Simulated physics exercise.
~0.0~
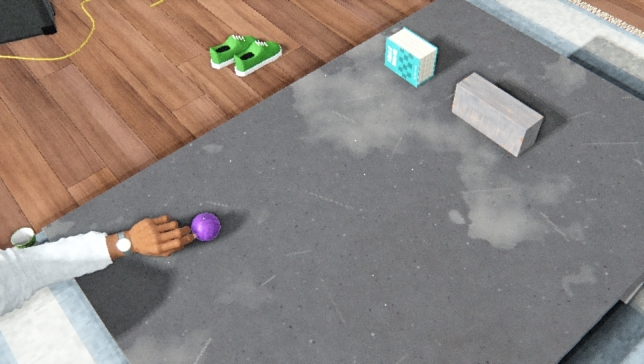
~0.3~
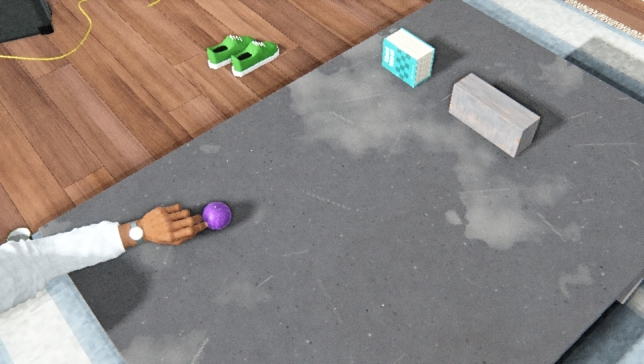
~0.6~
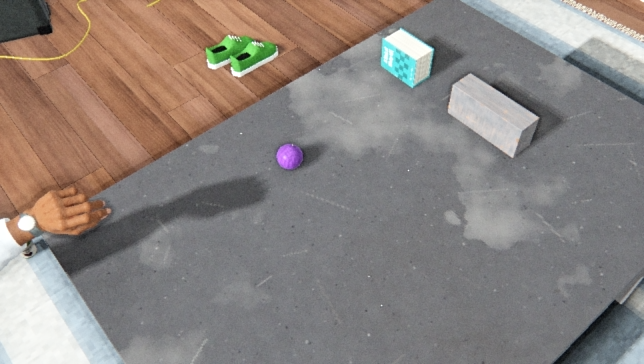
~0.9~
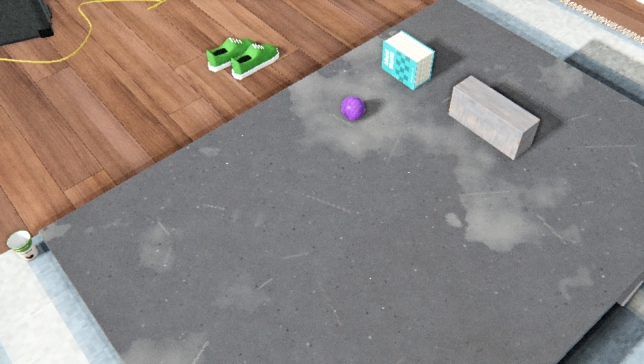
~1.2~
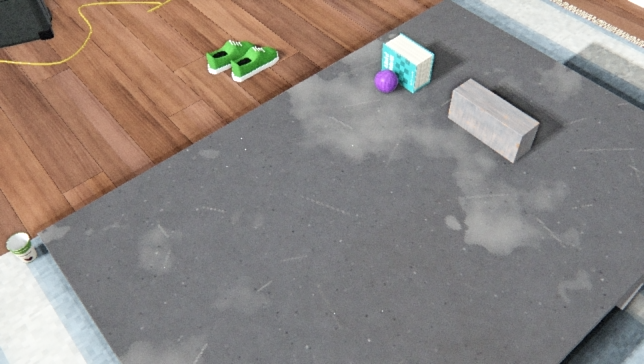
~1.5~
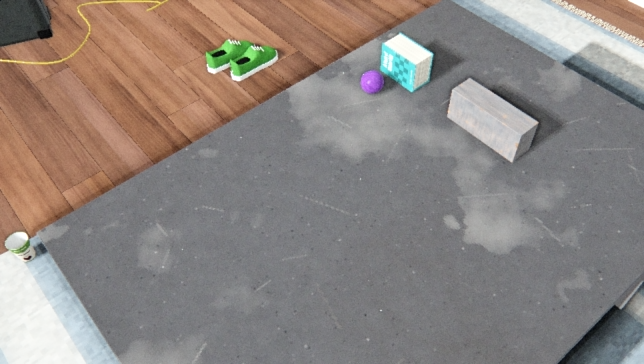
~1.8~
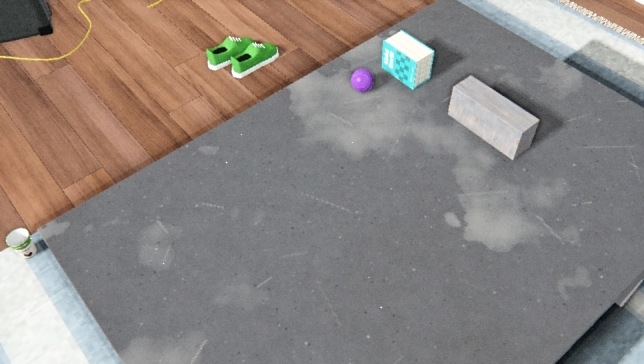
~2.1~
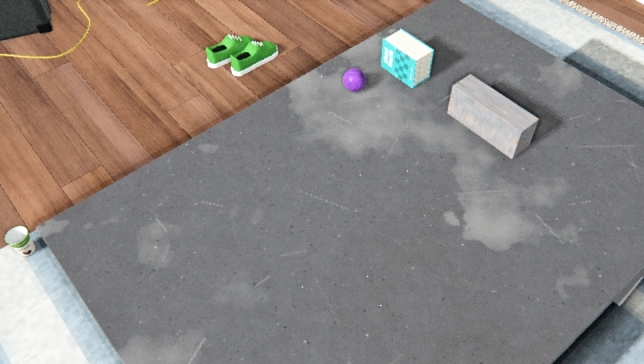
The clip shows a hand releasing a round purple onion on a dark grey surface, sending it rolling up and right toward a turquoise and white block beside a grey block. The onion meets the turquoise one, bounces off, and drifts a short way left.
